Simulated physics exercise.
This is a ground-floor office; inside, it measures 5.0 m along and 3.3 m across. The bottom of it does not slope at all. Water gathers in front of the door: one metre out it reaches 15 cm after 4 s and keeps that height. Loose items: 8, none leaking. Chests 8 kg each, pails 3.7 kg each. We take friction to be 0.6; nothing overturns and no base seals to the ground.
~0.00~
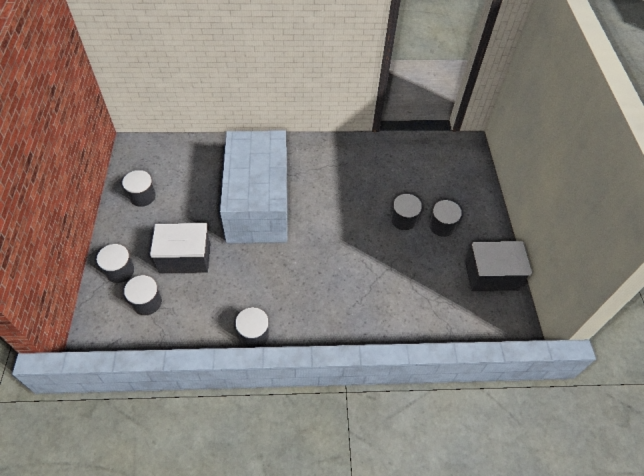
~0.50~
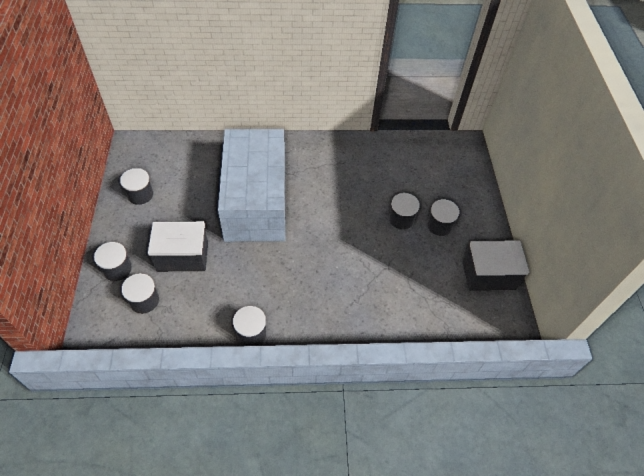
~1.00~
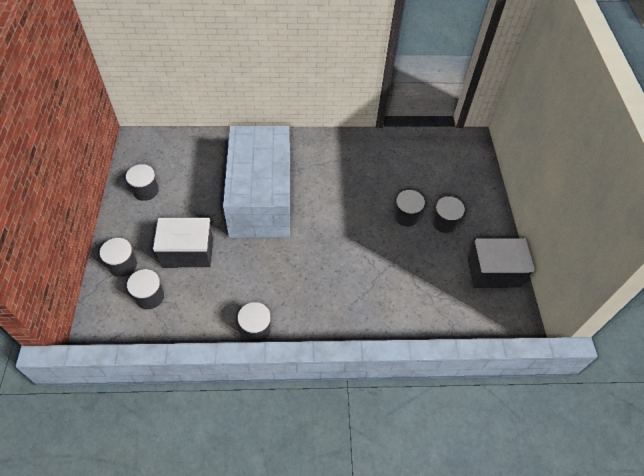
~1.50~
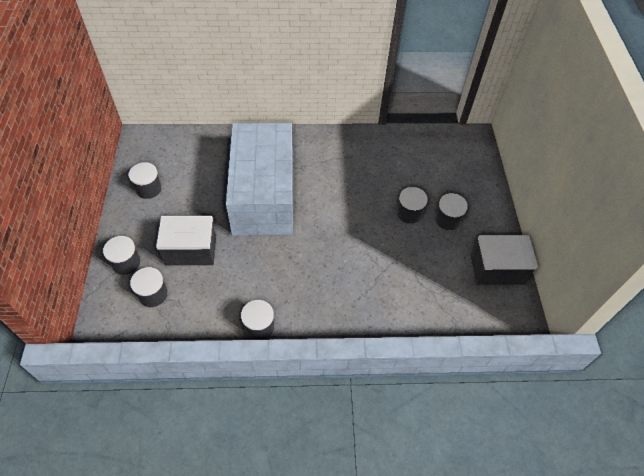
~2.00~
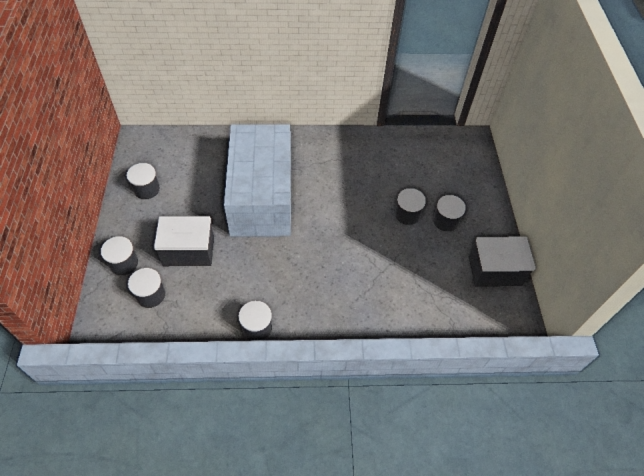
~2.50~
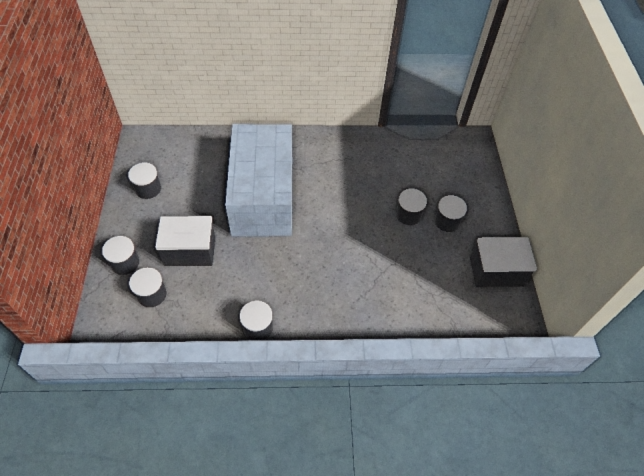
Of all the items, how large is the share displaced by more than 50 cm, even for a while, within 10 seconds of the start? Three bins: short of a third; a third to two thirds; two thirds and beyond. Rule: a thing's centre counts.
Bin: A third to two thirds.
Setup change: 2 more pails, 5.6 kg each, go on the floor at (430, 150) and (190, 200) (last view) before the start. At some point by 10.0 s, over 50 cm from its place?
In turn: More, under.
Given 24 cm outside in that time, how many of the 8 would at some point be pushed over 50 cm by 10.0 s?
In that case the number is 7.
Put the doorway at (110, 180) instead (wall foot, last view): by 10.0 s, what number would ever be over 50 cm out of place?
3.
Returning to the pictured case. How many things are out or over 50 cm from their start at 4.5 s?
I count 0.
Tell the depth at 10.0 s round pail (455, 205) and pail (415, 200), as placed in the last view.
About 5 and 7 cm.
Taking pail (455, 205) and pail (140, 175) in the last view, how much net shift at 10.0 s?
Respectively 300 and 0 cm.
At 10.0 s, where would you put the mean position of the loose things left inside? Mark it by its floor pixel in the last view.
Averaged position, last view: Near pixel (214, 282).
After 3.5 s 0 of 8 are over 50 cm from their spots; 0 afloat.
After 4.5 s 0 of 8 are over 50 cm from their spots; 0 afloat.
After 7.0 s 3 of 8 are over 50 cm from their spots; 2 afloat.
After 10.0 s 4 of 8 are over 50 cm from their spots, and 4 have been at some point; 3 afloat.
